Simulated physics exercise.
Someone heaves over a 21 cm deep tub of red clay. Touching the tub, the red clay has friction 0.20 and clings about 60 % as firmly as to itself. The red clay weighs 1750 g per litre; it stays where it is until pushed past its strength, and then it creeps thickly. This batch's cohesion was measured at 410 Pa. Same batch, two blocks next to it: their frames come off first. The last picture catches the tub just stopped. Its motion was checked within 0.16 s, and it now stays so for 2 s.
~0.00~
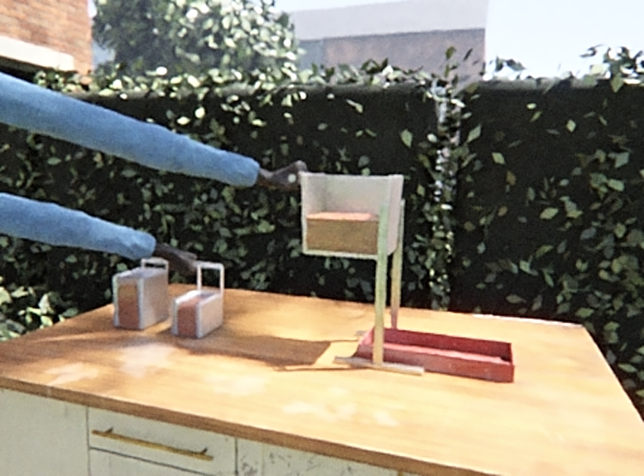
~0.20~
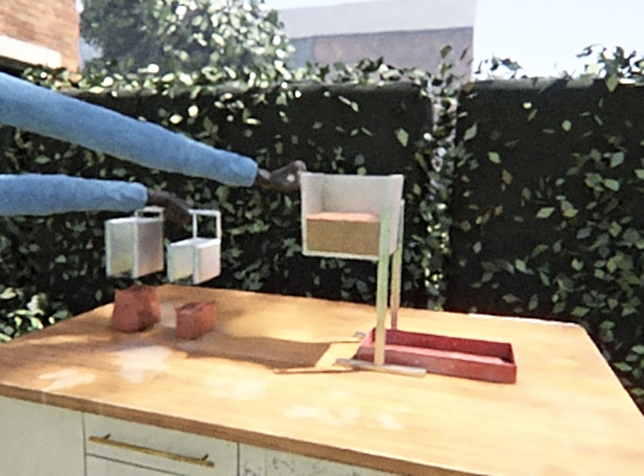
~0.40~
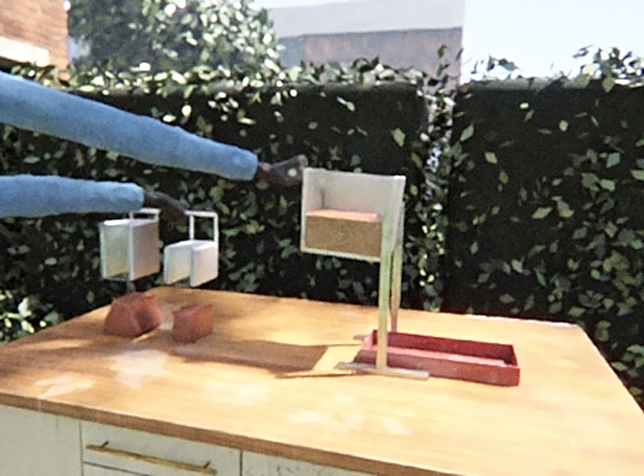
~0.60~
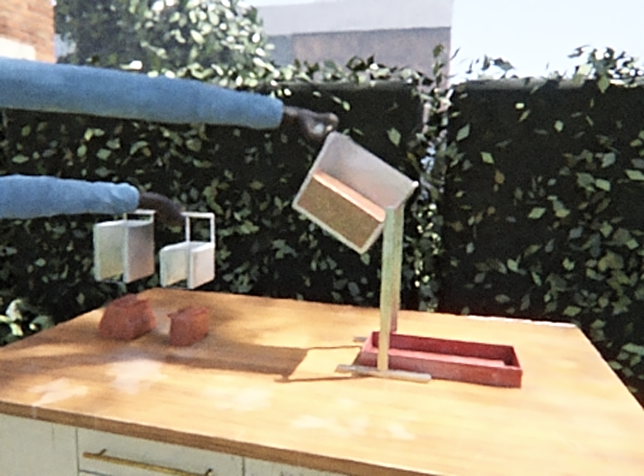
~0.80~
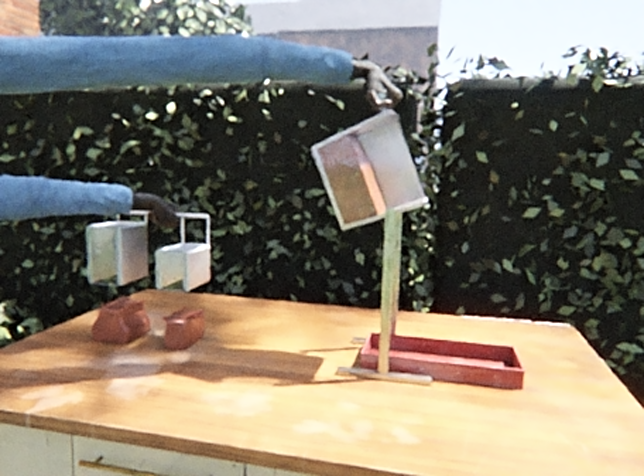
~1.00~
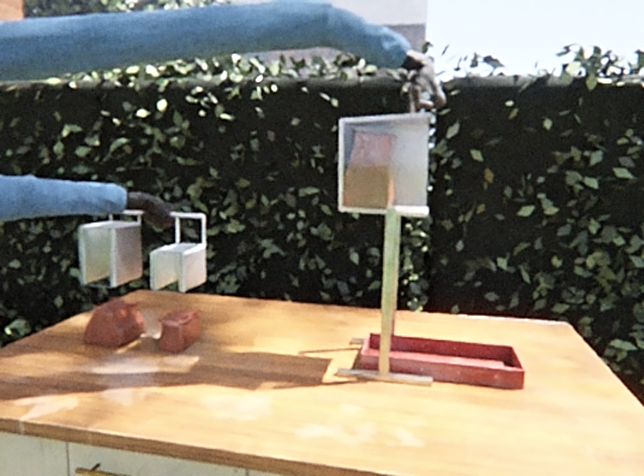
We see one blue-sleeved arm lift two pale moulds off red clay blocks on a wooden table, the left block slumping, while another arm turns a raised tub of clay rightward onto its side above a red tray.
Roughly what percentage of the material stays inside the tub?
69 %.
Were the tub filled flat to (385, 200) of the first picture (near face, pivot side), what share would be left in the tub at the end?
Then roughly 55 %.
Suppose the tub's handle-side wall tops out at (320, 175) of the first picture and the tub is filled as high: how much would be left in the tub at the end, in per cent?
I'd guess around 100 per cent remains.
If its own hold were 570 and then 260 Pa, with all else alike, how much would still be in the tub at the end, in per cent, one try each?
You'd see 70 percent the first time and 65 percent the second.
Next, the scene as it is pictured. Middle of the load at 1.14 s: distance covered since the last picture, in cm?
The shift is near 5 cm.
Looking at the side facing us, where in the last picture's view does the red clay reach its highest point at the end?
Roughly at pixel (360, 173).
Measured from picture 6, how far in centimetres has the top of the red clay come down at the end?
10 cm.
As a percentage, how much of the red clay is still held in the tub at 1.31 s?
Close to 85 in a hundred.
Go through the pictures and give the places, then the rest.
In the first picture, handle-side rim at (305, 175), tilt 0 degrees; highest point of the red clay at (355, 219); test blocks 14 cm, 9.0 cm high (left to right).
In the second picture, handle-side rim at (305, 175), tilt 0 degrees; highest point of the red clay at (356, 220); test blocks 12 cm, 9.0 cm high (left to right).
In the third picture, handle-side rim at (307, 171), tilt 4 degrees; highest point of the red clay at (310, 214); test blocks 11 cm, 9.0 cm high (left to right).
In the fourth picture, handle-side rim at (334, 135), tilt 31 degrees; highest point of the red clay at (316, 177); test blocks 10 cm, 9.0 cm high (left to right).
In the fifth picture, handle-side rim at (391, 113), tilt 67 degrees; highest point of the red clay at (349, 136); test blocks 10 cm, 9.0 cm high (left to right).
In the sixth picture, handle-side rim at (429, 117), tilt 89 degrees; highest point of the red clay at (360, 132); test blocks 10 cm, 9.0 cm high (left to right).
By 1.14 s, the tub is at 89 degrees and holds 100 %.
By 1.31 s, the tub is at 89 degrees and holds 85 %.
By 1.48 s, the tub is at 89 degrees and holds 76 %.
By 1.65 s, the tub is at 89 degrees and holds 72 %.
By 3.00 s, at the end, the tub is at 89 degrees and holds 69 %.
